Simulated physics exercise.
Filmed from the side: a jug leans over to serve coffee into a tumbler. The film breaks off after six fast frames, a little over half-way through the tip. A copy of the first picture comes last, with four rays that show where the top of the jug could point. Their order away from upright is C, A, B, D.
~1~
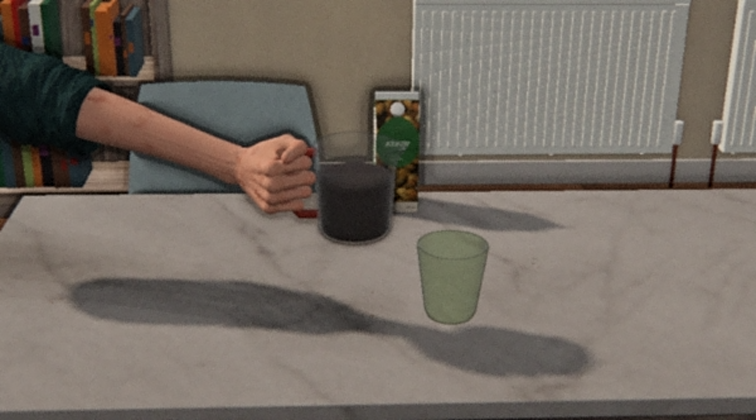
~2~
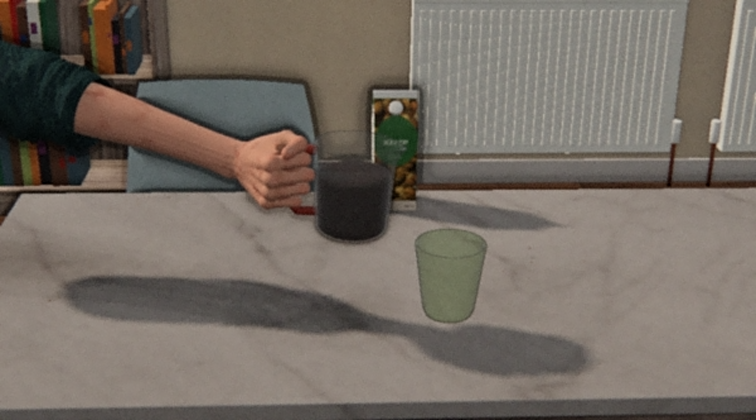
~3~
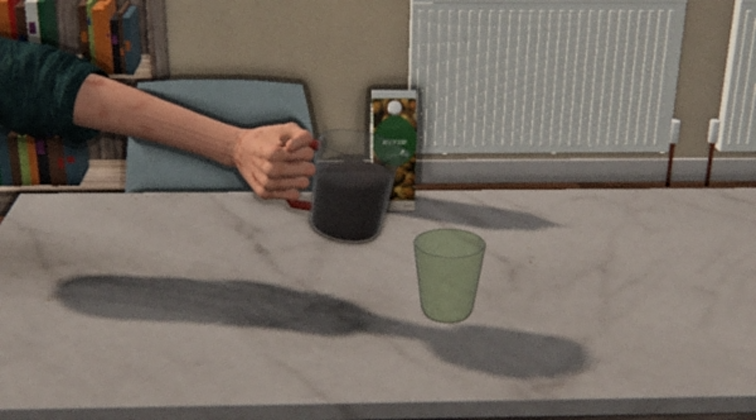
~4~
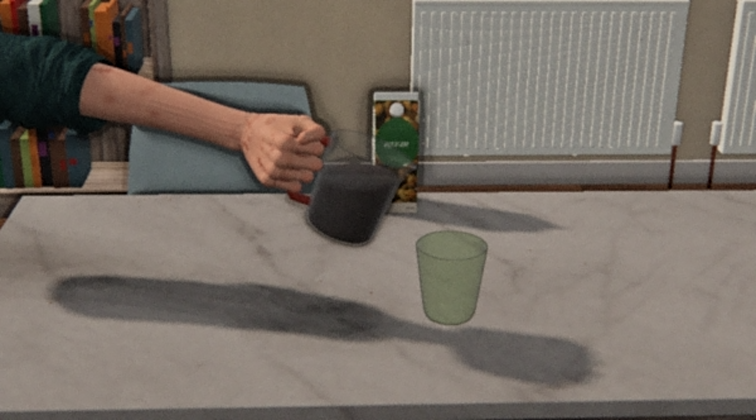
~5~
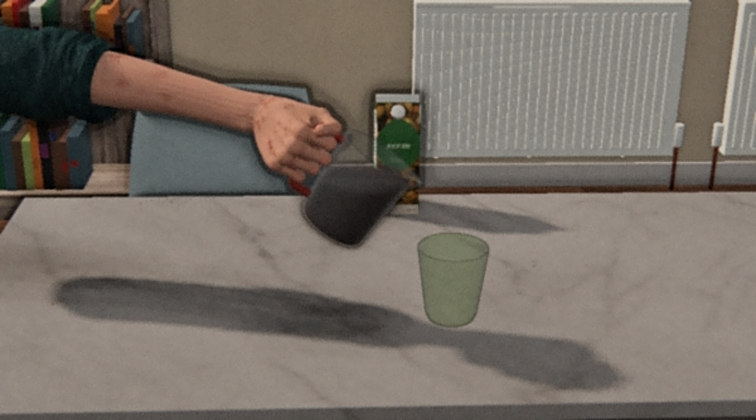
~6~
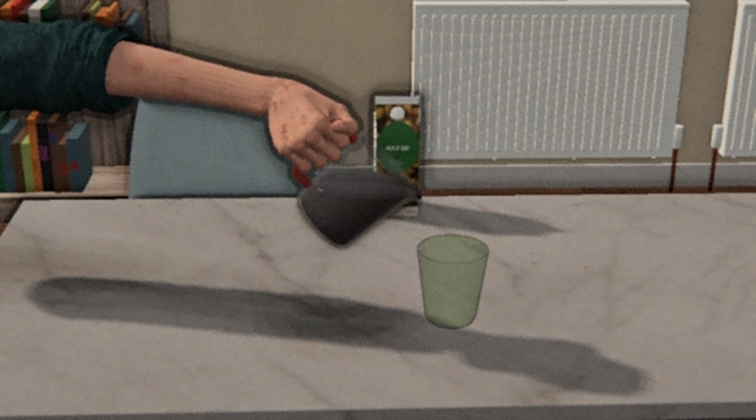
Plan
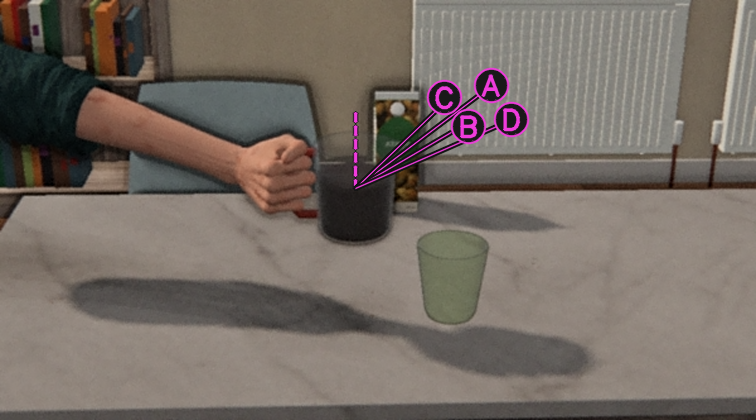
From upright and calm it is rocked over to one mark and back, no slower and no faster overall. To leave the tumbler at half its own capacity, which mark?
Take D.
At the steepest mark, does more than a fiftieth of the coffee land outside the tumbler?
No.
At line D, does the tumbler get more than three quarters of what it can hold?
No, less.
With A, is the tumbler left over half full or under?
Under half.
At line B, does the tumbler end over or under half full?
Under.
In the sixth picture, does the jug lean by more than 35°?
Yes, it does.
On the marked copy, A at (478, 95); B at (451, 132); C at (434, 112); D at (496, 126).
For line A, the tumbler ends with about 17 % of what it can hold.
For line B, the tumbler ends with about 31 % of what it can hold.
For line C, the tumbler ends with about 8 % of what it can hold.
For line D, the tumbler ends with about 48 % of what it can hold.
